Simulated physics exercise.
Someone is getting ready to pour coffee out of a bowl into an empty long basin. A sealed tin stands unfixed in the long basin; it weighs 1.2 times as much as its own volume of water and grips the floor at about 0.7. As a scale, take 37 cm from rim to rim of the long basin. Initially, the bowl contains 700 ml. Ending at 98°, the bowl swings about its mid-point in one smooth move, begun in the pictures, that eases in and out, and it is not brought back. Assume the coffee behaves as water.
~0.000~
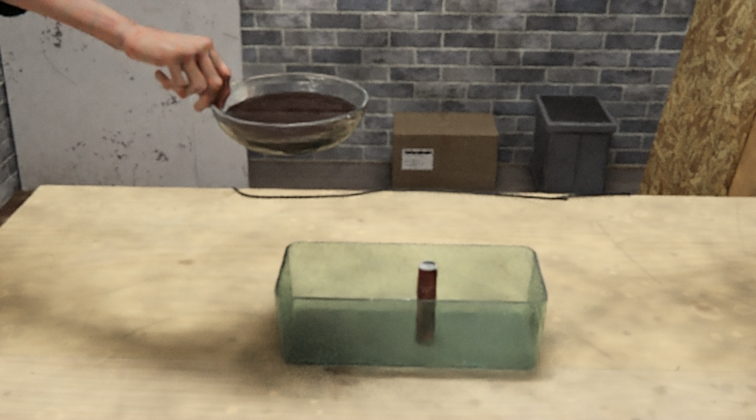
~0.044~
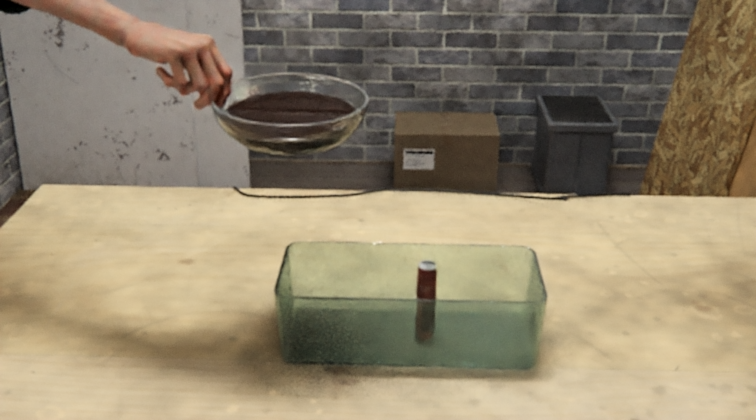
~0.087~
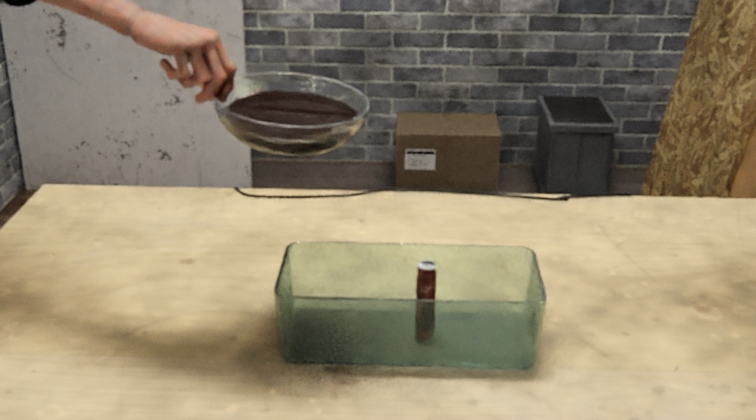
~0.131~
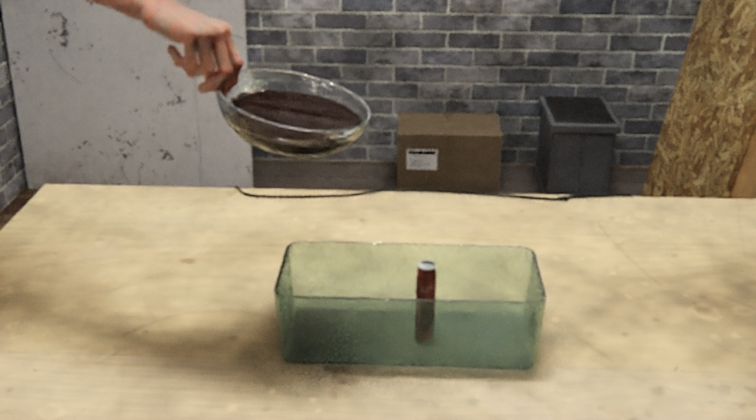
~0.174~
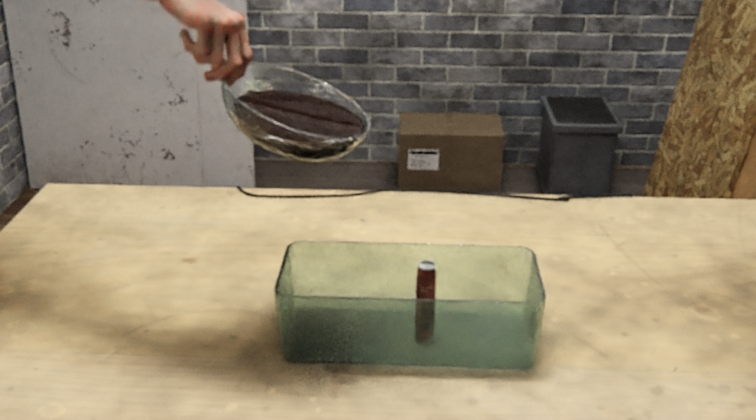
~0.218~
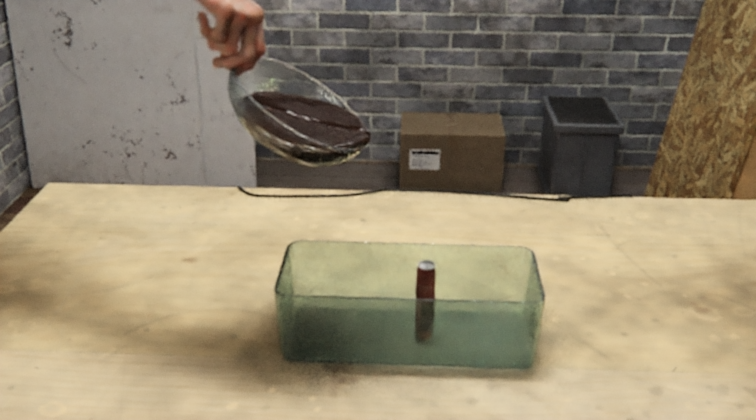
A glass bowl of dark liquid, held by a hand, tilts rightward above a long basin.
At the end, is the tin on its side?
Watch, it's going to be unseated.
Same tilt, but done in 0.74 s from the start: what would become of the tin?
In that case the tin stays vertical.
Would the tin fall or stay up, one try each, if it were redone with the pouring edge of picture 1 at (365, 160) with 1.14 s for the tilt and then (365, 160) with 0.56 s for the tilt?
Run one: It does not tip. Run two: It tumbles.
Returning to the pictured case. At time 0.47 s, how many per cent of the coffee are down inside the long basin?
Around 24 percent.
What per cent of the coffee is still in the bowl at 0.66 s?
Around 0 percent of it.
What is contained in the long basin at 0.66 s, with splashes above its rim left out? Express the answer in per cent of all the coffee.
About 96 per cent.
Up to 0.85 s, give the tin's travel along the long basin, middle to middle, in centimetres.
Its middle sits about 8 cm from the start.
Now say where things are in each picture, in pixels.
The first frame shows tilt 0°; pouring edge (367, 100); surface from (222, 111) to (361, 113); the long basin's rim runs from (281, 269) to (541, 274); the tin's top is at (428, 269).
The second frame shows tilt 2°; pouring edge (367, 102); surface from (223, 110) to (361, 114).
The third frame shows tilt 6°; pouring edge (368, 108); surface from (224, 107) to (361, 117).
The fourth frame shows tilt 13°; pouring edge (369, 117); surface from (227, 103) to (363, 121).
The fifth frame shows tilt 22°; pouring edge (369, 129); surface from (232, 100) to (361, 126).
The sixth frame shows tilt 32°; pouring edge (366, 142); surface from (239, 99) to (356, 129); 2 per cent is over the edge.
Then, 0.47 s in, the tilt is 92° and 2 per cent is still to pour; the tin stands where it began.
Then, 0.66 s in, the tilt is 98° and 0 per cent is still to pour; the tin leans 20°.
Then, 0.85 s in, the tilt is 98° and 0 per cent is still to pour; the tin lies on its side.
Then, 1.06 s in, the tilt is 98° and 0 per cent is still to pour; the tin lies on its side.
Finally, the tin lies on its side.
